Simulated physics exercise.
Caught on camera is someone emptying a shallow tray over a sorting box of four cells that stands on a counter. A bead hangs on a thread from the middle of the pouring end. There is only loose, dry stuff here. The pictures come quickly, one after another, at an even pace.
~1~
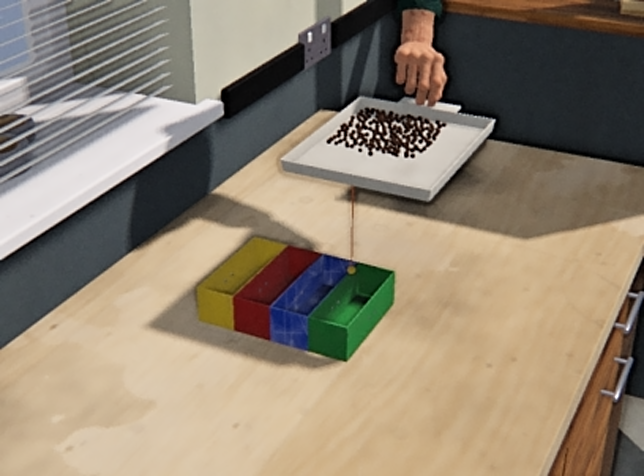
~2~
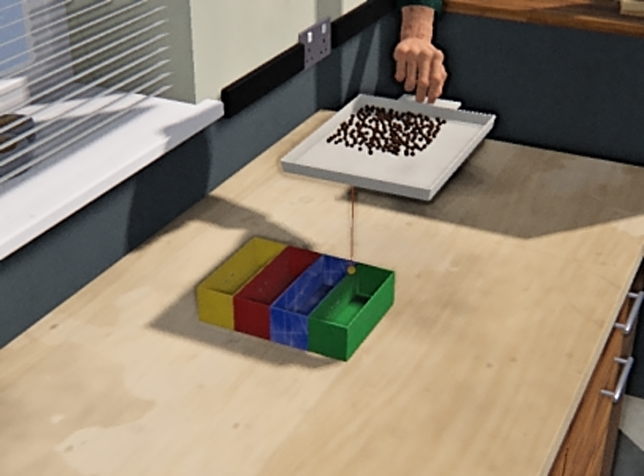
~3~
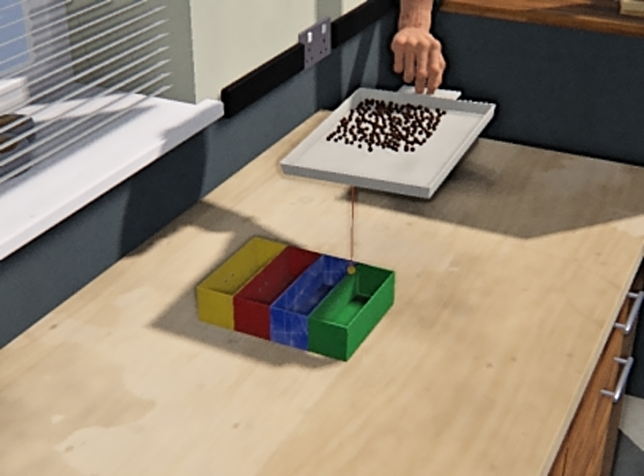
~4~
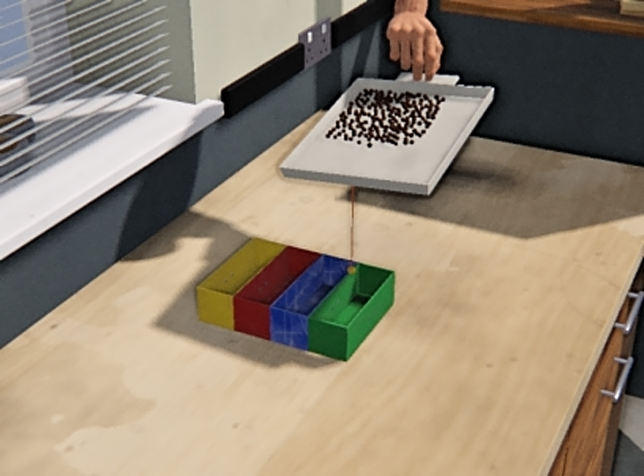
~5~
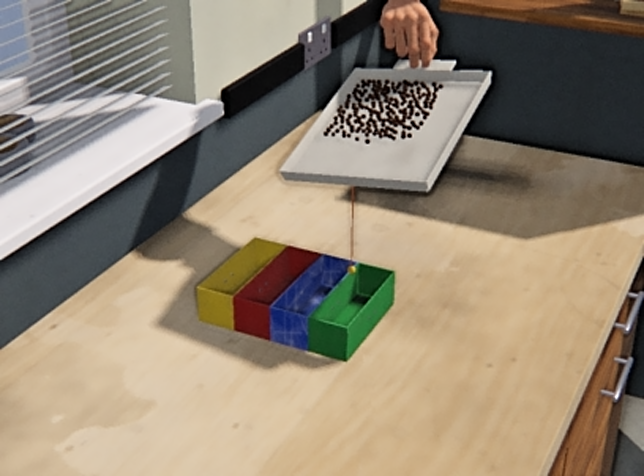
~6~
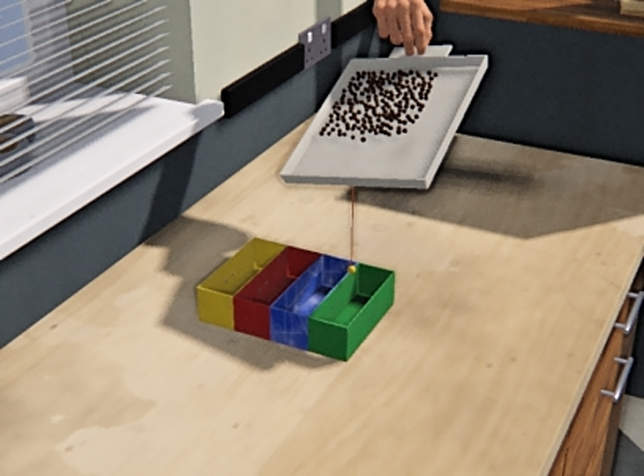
On a pale wooden counter beside a window with blinds, seen from above at an angle by a still camera, a hand grips a shallow white tray of small dark brown berries. A bead hangs on a thread from its near edge, above four joined cells, yellow, red, blue and green from left to right. The hand steadily raises the tray's far end, and the berries shift slightly.
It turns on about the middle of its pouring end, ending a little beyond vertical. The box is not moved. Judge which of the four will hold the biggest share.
I would say the red cell.
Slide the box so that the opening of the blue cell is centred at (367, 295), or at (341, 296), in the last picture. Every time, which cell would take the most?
First try: The yellow one. Second try: The cell in yellow.
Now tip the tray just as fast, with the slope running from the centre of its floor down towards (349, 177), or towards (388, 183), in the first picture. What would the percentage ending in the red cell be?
The first try gives close to 40 percent; the next gives 0 percent.
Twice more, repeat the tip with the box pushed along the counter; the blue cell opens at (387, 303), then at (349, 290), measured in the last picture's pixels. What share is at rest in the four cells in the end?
In order, about 20 and 90 in a hundred.
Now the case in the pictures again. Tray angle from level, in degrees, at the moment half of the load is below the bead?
The tilt then is about 85°.
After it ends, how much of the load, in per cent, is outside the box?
Somewhere around 0 in a hundred.
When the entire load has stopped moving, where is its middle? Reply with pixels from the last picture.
Close to (278, 303) in the last view.
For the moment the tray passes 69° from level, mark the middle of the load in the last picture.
Check around (300, 189) in the last picture.
Soon, tray tipped steeply; about two thirds on the tray; a small part in the red cell; a small part in the yellow cell; a stray few in the blue cell; about a quarter falling or outside the box.
A while on, tray tipped past a quarter turn; about a quarter on the tray; about half in the red cell; a small part in the yellow cell; a small part in the blue cell; a stray few in the green cell; a small part falling or outside the box.
Towards the end, tray tipped past a quarter turn; about two thirds in the red cell; a small part in the yellow cell; a small part in the blue cell; a stray few in the green cell; a small part falling or outside the box.
Finally, tray tipped past a quarter turn; about two thirds in the red cell; a small part in the yellow cell; a small part in the blue cell; a stray few in the green cell; a small part outside the box.
